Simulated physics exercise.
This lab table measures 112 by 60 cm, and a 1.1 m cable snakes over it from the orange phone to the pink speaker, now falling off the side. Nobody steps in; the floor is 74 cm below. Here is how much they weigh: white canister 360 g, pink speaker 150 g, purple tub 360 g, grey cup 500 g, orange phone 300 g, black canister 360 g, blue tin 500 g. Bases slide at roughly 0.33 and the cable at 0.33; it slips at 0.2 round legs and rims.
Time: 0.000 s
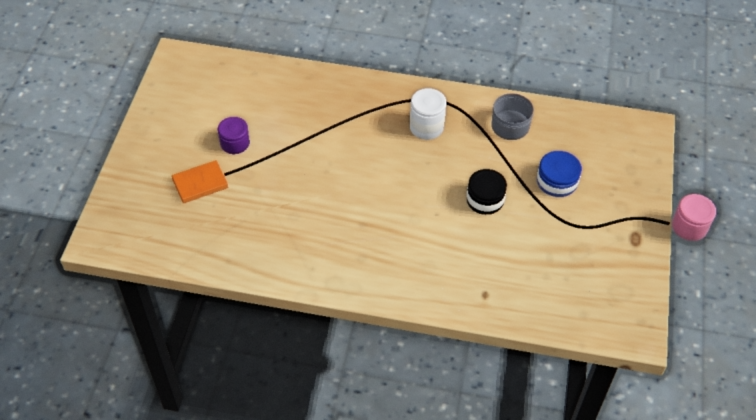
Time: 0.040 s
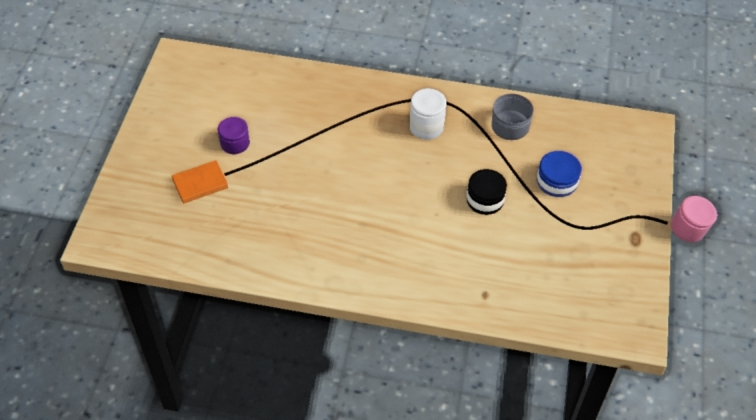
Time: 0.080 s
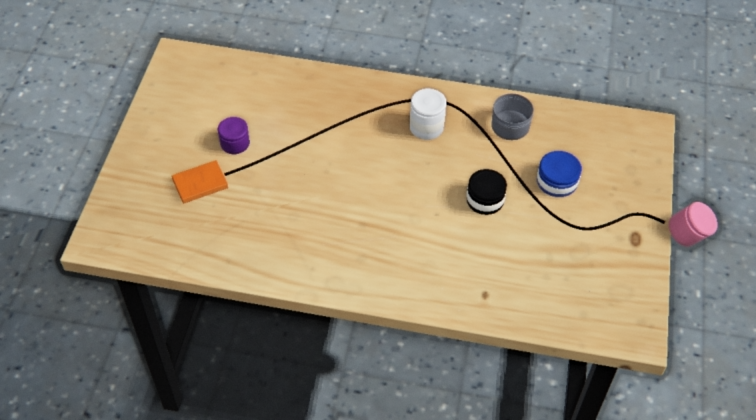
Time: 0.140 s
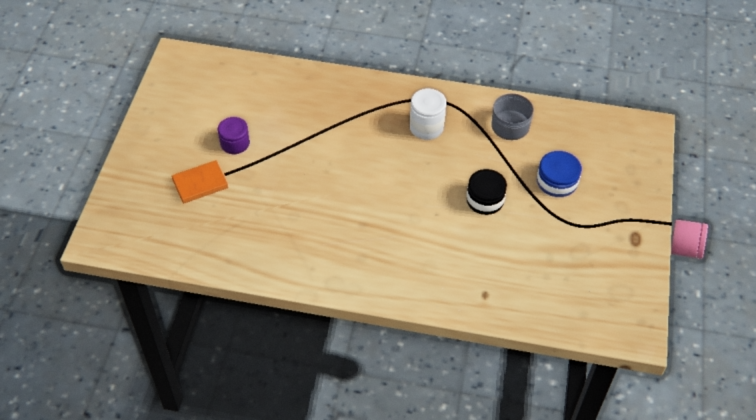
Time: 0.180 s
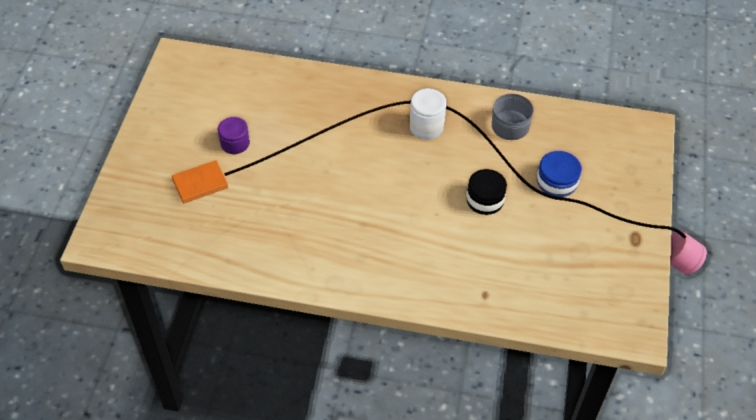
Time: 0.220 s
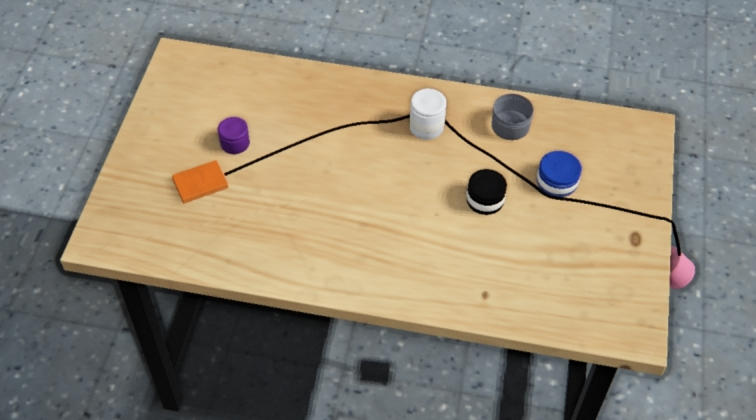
A pink speaker at the right edge of a wooden table, seen from a fixed, raised angle above a grey speckled floor, tips over and drops below the edge. Its black cable runs past a blue tin, black and white canisters and a grey cup to an orange phone at left, near a purple tub. The cable pulls straighter against the white canister and blue tin, while everything else stays put.
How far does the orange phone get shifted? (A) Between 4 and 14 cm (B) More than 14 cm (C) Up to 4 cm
Option C: Up to 4 cm.
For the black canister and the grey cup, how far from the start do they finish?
Approx. final shift - black canister: 0 cm; grey cup: 0 cm.
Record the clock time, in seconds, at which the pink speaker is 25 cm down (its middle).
Never.
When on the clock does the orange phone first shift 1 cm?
The orange phone gets there at 0.30 seconds.
By 0.5 s, the cable's tail end at (235, 173); orange phone 2 cm off its start, pink speaker over the edge, white canister 3 cm off its start.
By 0.7 s, the cable's tail end at (236, 173); orange phone 2 cm off its start, white canister 3 cm off its start, pink speaker over the edge.
By 1.0 s, the cable's tail end at (236, 173); orange phone 2 cm off its start at (211, 176), white canister 3 cm off its start at (427, 112), pink speaker over the edge.
By 1.2 s, the cable's tail end at (236, 173); orange phone 2 cm off its start, pink speaker over the edge, white canister 3 cm off its start.
By 2.4 s, the cable's tail end at (236, 173); orange phone 2 cm off its start at (211, 176), white canister 3 cm off its start at (428, 112), pink speaker over the edge.
